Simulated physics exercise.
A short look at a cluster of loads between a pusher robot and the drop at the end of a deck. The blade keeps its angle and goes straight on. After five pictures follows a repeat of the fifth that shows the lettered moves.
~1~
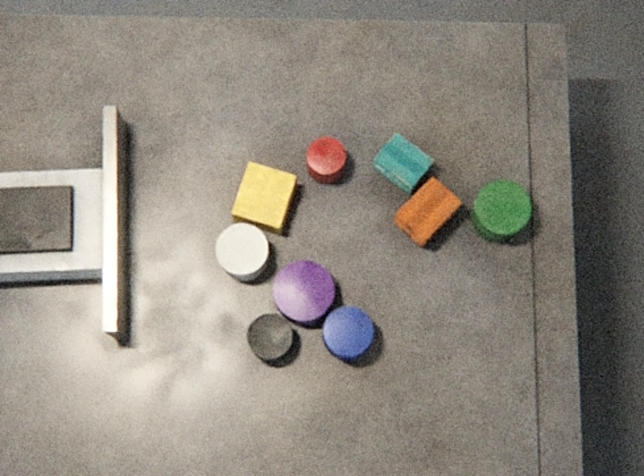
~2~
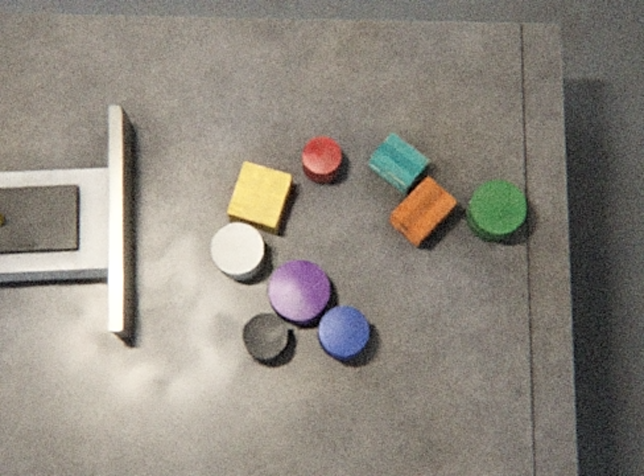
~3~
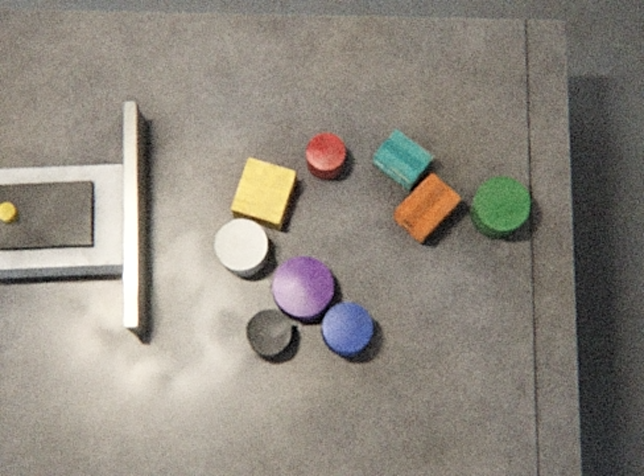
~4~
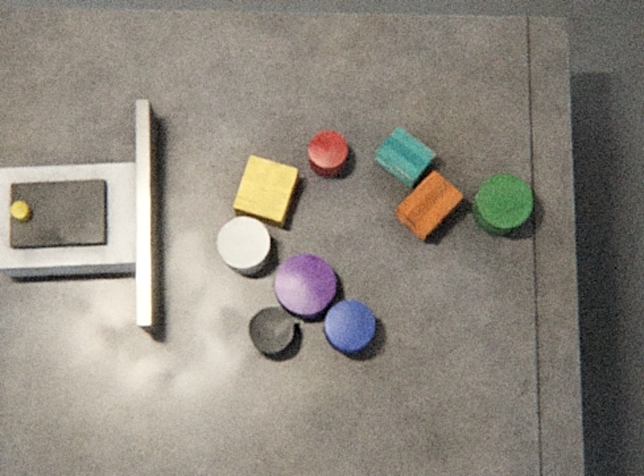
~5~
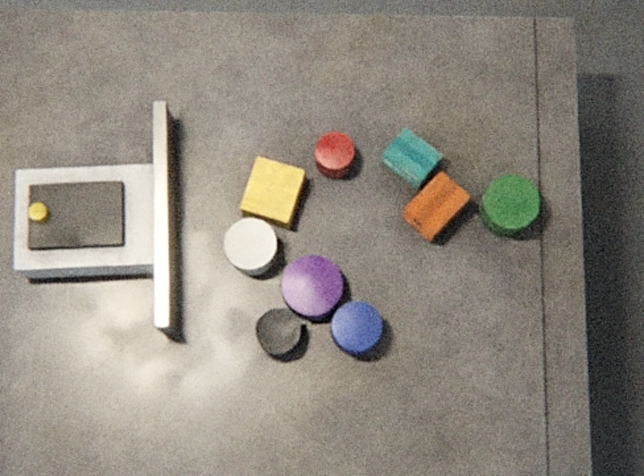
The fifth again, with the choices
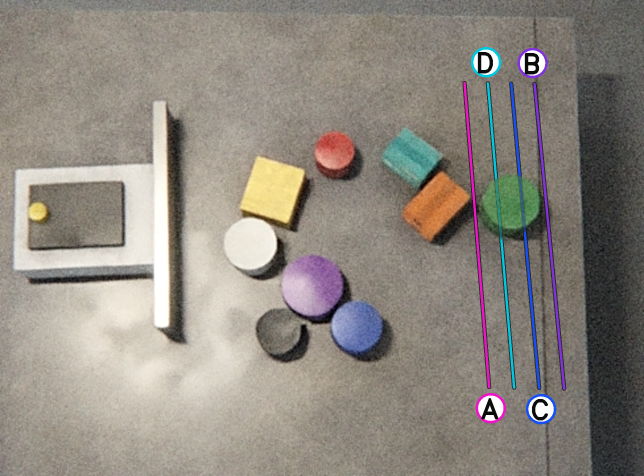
The video shows a pusher robot with a wide front plate moving slowly right across a grey deck toward a cluster of colourful crates, parcels and canisters, which stay in place near the deck's edge as the gap narrows.
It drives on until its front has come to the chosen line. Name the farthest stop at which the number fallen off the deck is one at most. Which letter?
As far as mark D.
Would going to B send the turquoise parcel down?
Yes.
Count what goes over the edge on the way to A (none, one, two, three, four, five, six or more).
One.
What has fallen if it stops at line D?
It is the green pail.
On the marked copy, A at (476, 230); B at (549, 231); C at (525, 231); D at (501, 231).
With D. Early on, robot (207, 217); blue canister (366, 338); black pail (320, 337).
Further on, robot (331, 219); green pail (528, 206); orange box (479, 202).
At the end, robot (426, 221); green pail over the edge; orange box (571, 204); one fallen.
As for the rest, A is within the limit but short; B drops four; C drops two.
